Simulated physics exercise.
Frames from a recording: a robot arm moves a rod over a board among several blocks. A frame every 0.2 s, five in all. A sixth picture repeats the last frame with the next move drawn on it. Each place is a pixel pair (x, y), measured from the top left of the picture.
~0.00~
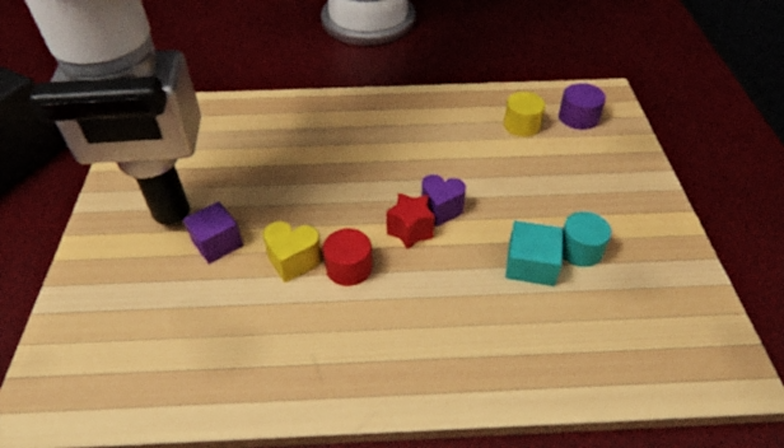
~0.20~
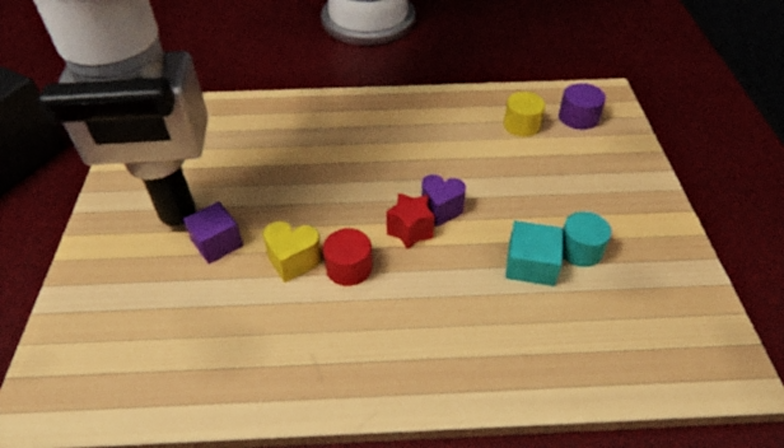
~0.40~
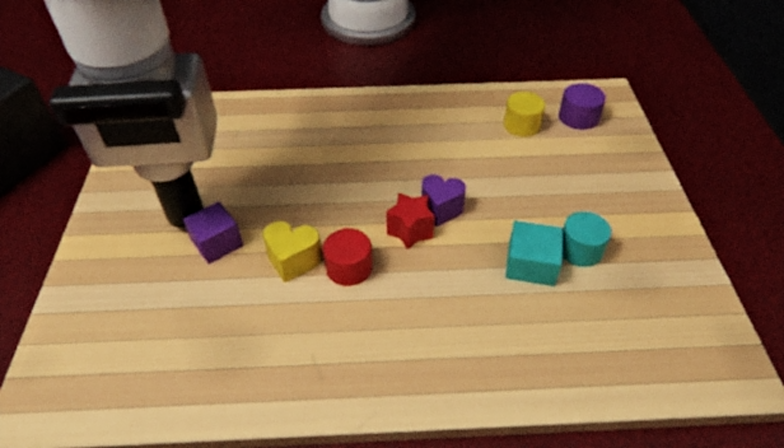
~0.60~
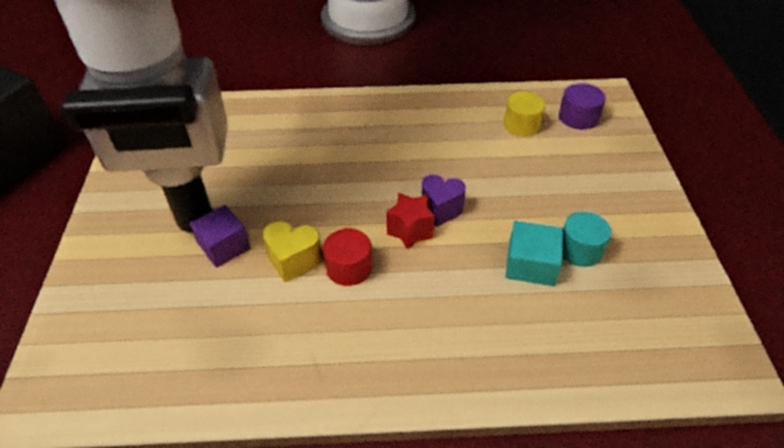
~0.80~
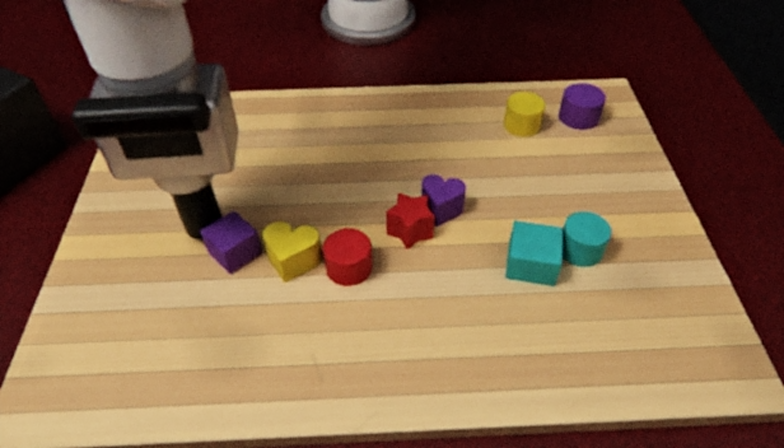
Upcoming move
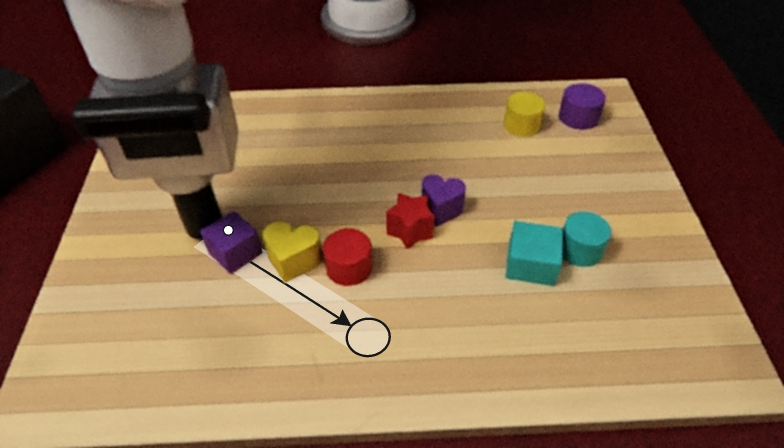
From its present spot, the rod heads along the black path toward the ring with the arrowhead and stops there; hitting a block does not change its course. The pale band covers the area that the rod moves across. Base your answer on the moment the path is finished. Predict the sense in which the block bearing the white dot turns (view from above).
Looking down: Anticlockwise.
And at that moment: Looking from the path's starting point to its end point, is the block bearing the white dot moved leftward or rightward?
Slides left.
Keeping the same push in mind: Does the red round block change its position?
In short: Yes.
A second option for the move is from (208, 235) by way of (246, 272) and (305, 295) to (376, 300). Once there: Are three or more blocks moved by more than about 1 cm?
My answer is yes.
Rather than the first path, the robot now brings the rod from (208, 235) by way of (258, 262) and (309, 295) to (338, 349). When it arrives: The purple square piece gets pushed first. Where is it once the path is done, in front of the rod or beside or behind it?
The rod still pushes it.
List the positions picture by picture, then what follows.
The first frame shows lower end of the rod (172, 213), tops of blocks, purple square piece (210, 221), yellow heart-shaped block (289, 238), red round block (347, 245).
The second frame shows rod (178, 214), blocks as before.
The third frame shows rod (186, 216), blocks as before.
The fourth frame shows rod (196, 220), purple square piece (217, 224).
The fifth frame shows rod (205, 227), purple square piece (228, 230), yellow heart-shaped block (289, 238), red round block (347, 245).
The drawn path runs from (208, 235) to (368, 337); the dot is on the purple square piece.
What follows on the original path. One third of the way, rod (255, 258); purple square piece (295, 244), turned 65° anticlockwise; yellow heart-shaped block (336, 233), turned 10° clockwise; red round block (381, 252).
Two thirds of the way, rod (309, 292); purple square piece (333, 250), turned 95° anticlockwise; yellow heart-shaped block (360, 224), turned 15° anticlockwise; red round block (387, 253).
At the end, rod (368, 330); purple square piece (334, 250), turned 95° anticlockwise; yellow heart-shaped block (361, 224), turned 20° anticlockwise; red round block (387, 253).
